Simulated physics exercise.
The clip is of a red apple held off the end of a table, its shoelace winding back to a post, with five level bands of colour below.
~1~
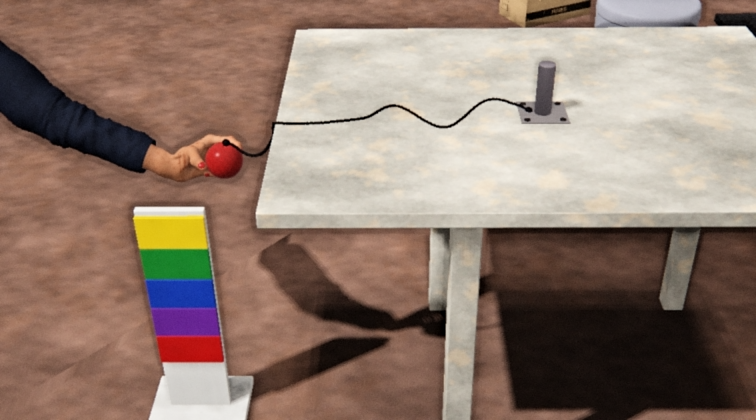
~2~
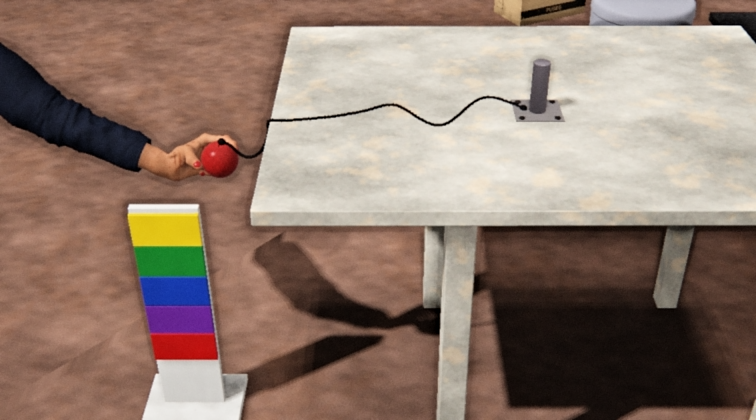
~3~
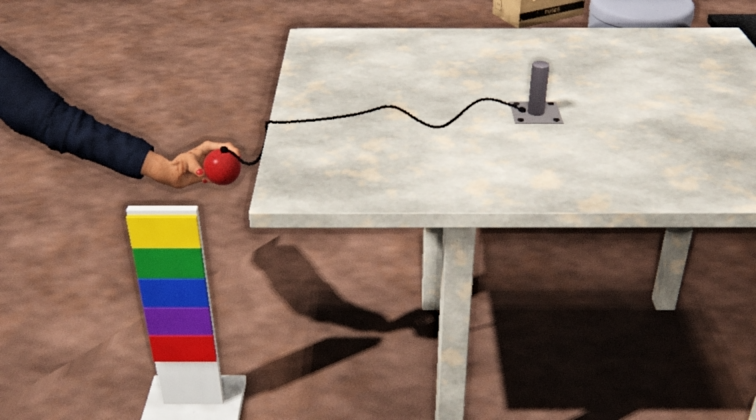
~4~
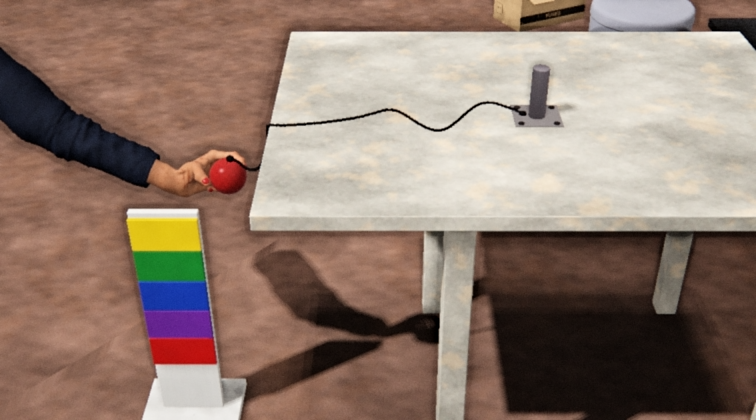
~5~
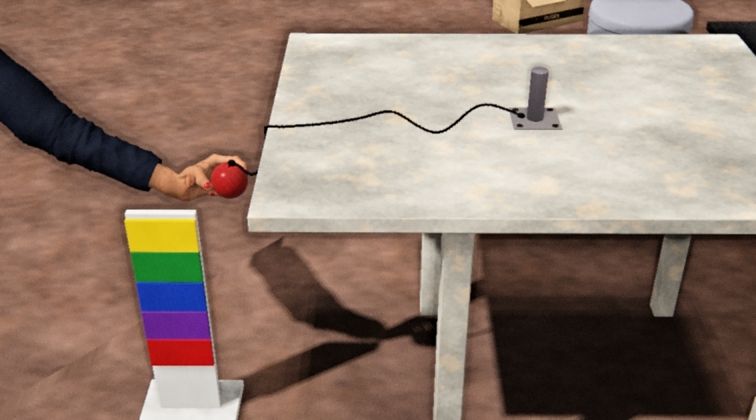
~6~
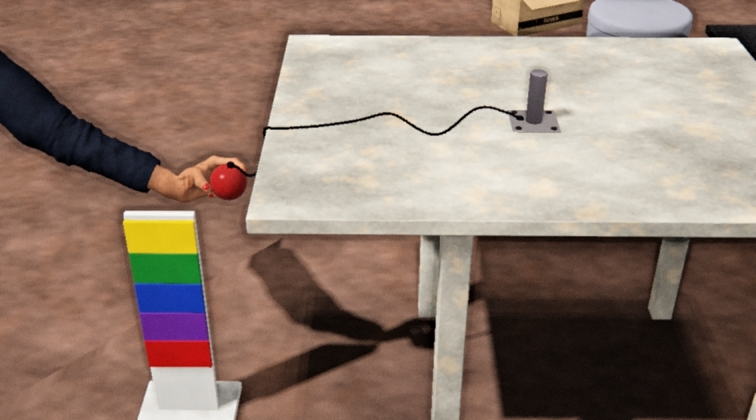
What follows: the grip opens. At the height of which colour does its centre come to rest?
The shoelace holds its middle at green.
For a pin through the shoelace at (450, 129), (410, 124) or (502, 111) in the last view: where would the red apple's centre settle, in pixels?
About (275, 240), (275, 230) and (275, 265).
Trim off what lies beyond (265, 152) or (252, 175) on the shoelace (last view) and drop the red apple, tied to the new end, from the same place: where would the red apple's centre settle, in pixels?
In that order: (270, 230) and (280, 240).
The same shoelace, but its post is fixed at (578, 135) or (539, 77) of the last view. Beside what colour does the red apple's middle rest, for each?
In that order: Yellow; yellow.
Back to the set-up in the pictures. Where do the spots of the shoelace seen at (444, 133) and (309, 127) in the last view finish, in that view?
They go to (403, 122) and to (268, 150).
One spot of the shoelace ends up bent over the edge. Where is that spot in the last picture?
It lies at about (335, 124).
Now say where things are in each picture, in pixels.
The first picture shows red apple (224, 160); yellow (171, 234); green (176, 265); blue (181, 295); purple (186, 323); red (190, 350).
The second picture shows red apple (220, 159); shoelace through (494, 98) (451, 121) (404, 109) (338, 116) (270, 130).
The third picture shows red apple (223, 167).
The fourth picture shows red apple (228, 176); shoelace through (494, 103) (451, 126) (403, 114) (338, 121) (269, 135).
The fifth picture shows red apple (230, 180).
The sixth picture shows red apple (229, 182); shoelace through (491, 108) (448, 130) (401, 118) (335, 124) (266, 138).
A little later, apple near (238, 261); level with green.
Next, apple near (301, 261); level with green.
Later still, apple near (264, 268); level with green.
When it is over, apple near (274, 268); level with green. At green.
